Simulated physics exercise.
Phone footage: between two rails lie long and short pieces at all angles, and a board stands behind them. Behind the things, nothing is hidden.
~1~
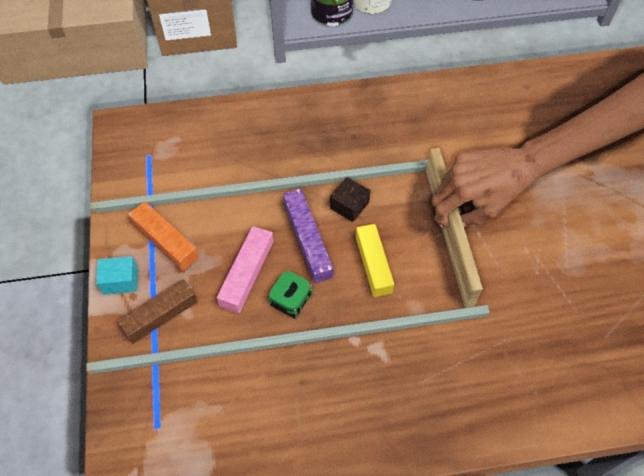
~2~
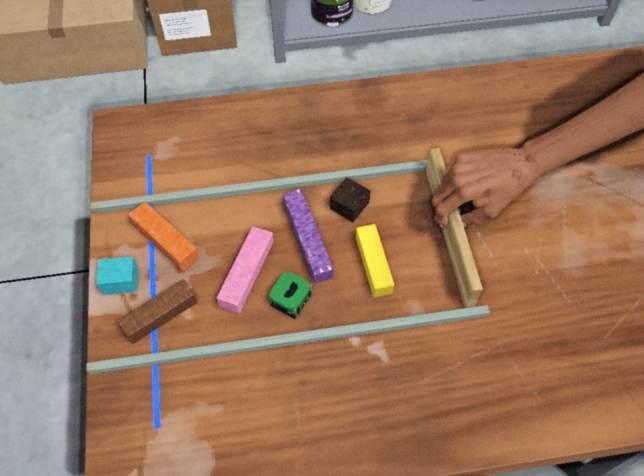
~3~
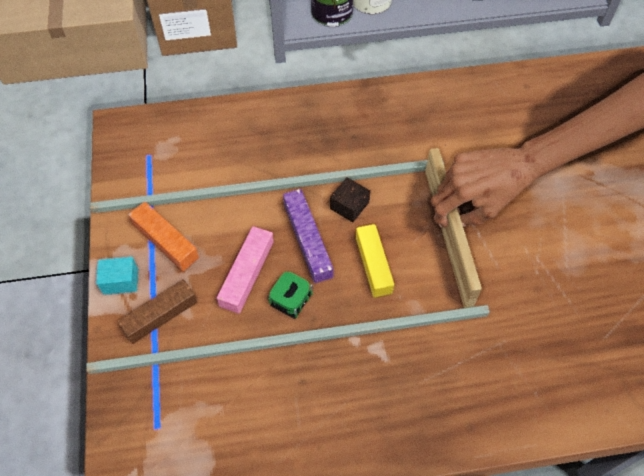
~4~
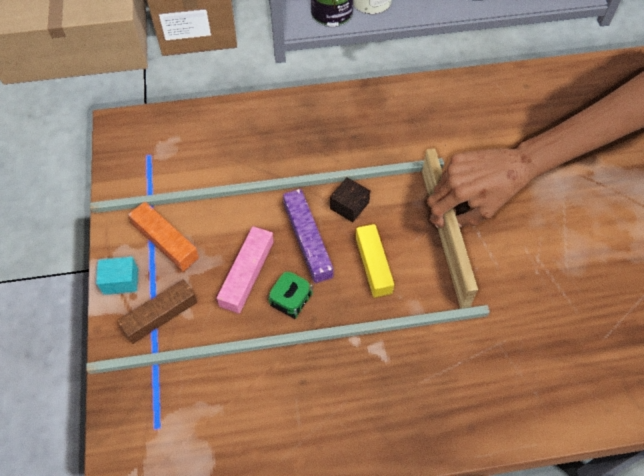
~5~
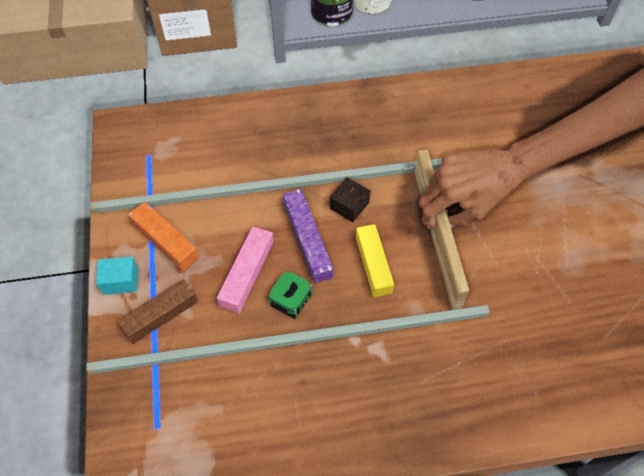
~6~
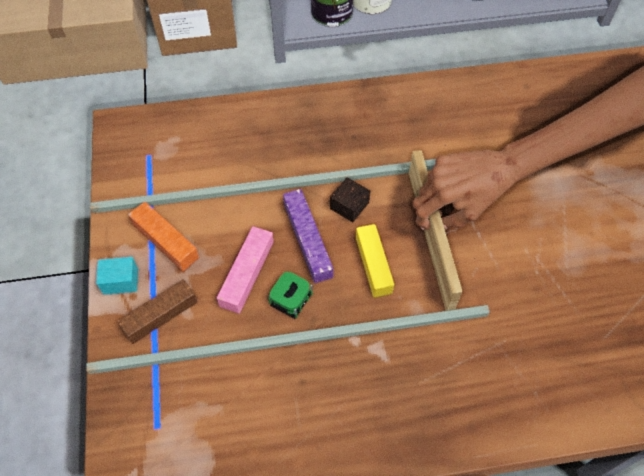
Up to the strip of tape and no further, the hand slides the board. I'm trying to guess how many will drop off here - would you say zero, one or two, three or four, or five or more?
I'd say three or four.
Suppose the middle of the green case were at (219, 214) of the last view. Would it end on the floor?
So it drops, then.
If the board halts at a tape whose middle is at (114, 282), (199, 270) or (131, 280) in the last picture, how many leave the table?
You'd get 6, then 1, then 4.
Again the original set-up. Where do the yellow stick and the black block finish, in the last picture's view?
The yellow stick comes to rest at (142, 292), and the black block comes to rest at (134, 216).
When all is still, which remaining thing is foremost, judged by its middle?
It's the pink bar that ends up nearest.
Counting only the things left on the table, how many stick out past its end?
My count gives 1.
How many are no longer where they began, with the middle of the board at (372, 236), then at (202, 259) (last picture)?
At the first spot the count is 2, and at the second it is 8.
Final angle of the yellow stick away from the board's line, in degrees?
Some 0 degrees.
Soon after, none off yet; turquoise block at rest near (118, 276); brown bar at rest near (158, 311); orange bar at rest near (164, 236).
In the end, the number that fall off is three or four; gone, orange bar, brown bar and turquoise block.
